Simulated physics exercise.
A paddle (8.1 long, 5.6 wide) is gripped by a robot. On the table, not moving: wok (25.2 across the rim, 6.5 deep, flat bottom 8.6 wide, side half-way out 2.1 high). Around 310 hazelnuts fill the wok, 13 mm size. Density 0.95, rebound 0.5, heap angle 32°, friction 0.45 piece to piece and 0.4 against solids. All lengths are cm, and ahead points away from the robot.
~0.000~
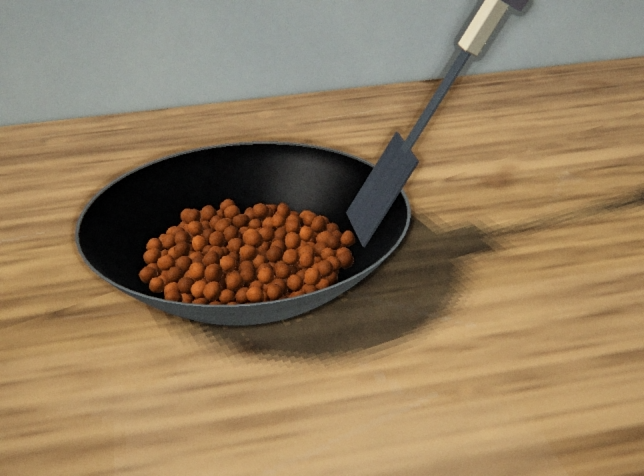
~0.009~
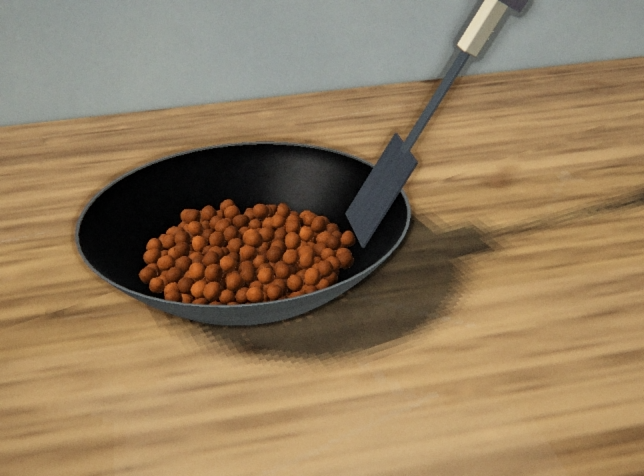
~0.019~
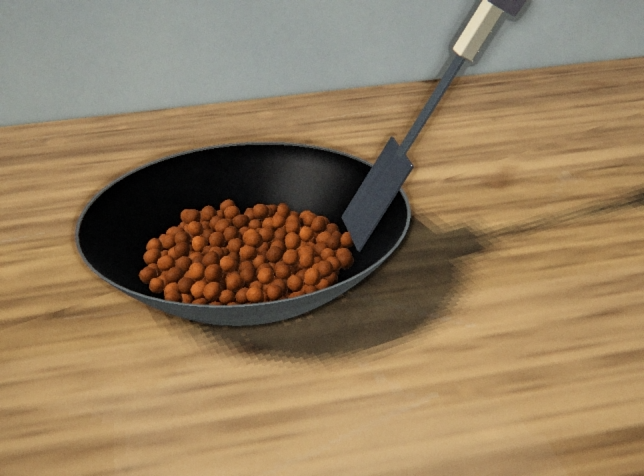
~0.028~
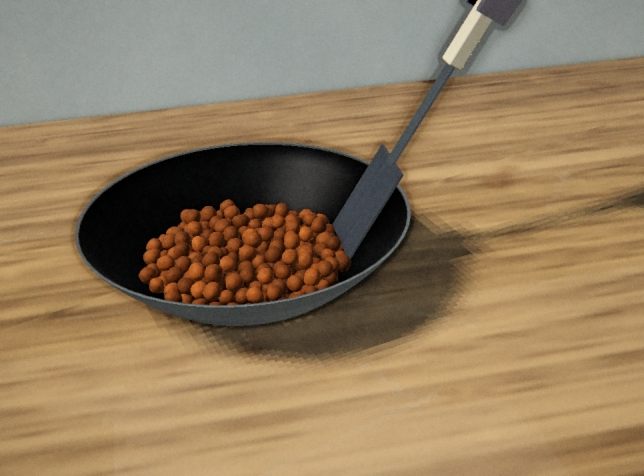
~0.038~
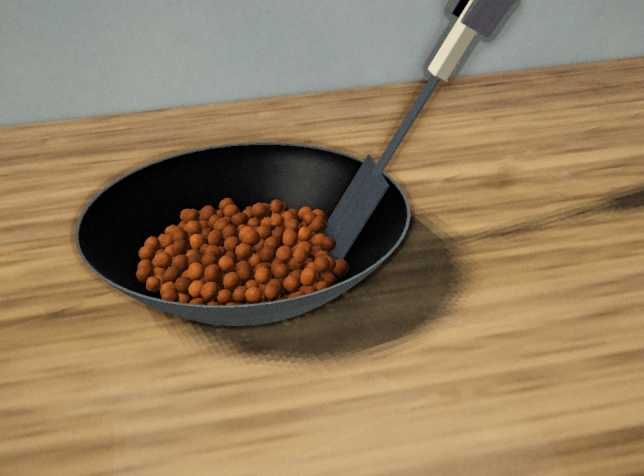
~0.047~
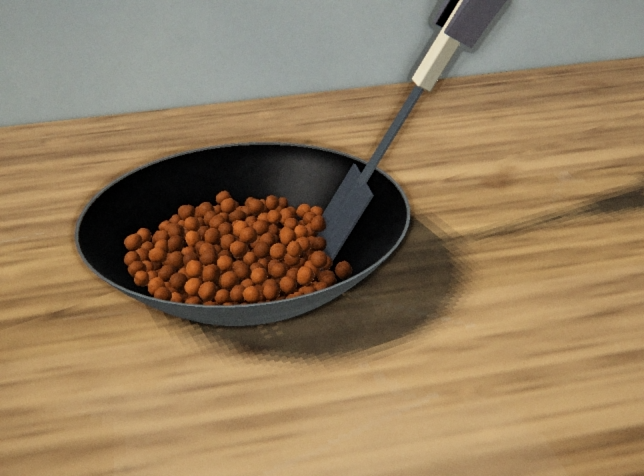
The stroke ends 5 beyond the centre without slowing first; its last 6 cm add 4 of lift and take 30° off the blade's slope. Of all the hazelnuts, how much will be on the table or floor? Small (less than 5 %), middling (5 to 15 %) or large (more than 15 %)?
Answer: Large; more than 15 % of the hazelnuts finish on the table or floor.
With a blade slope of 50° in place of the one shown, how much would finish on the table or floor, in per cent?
In that case some 20 per cent.
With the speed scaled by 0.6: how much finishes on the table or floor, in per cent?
About 5 per cent.
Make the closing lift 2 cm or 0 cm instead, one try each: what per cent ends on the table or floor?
About 15 and 15 per cent.
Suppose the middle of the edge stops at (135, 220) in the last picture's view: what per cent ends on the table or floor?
About 40 per cent.
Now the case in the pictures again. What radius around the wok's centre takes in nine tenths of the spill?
Some 55 cm.
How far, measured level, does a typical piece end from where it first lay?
About 5 cm.
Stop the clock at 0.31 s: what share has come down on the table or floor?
About 15 per cent.
By 0.07 s, sloping 57°, highest piece 7 above the table; 306 in the wok.
By 0.09 s, sloping 49°, highest piece 9 above the table; 303 in the wok, 3 on the blade or in flight.
By 0.31 s, sloping 28°, highest piece 9 above the table; 232 in the wok, 41 on the table or floor, 33 on the blade or in flight.
By 1.36 s, sloping 28°, highest piece 5 above the table; 231 in the wok, 75 on the table or floor.
Final count, 231 in the wok, 75 on the table or floor. That is 25 % on the table or floor.
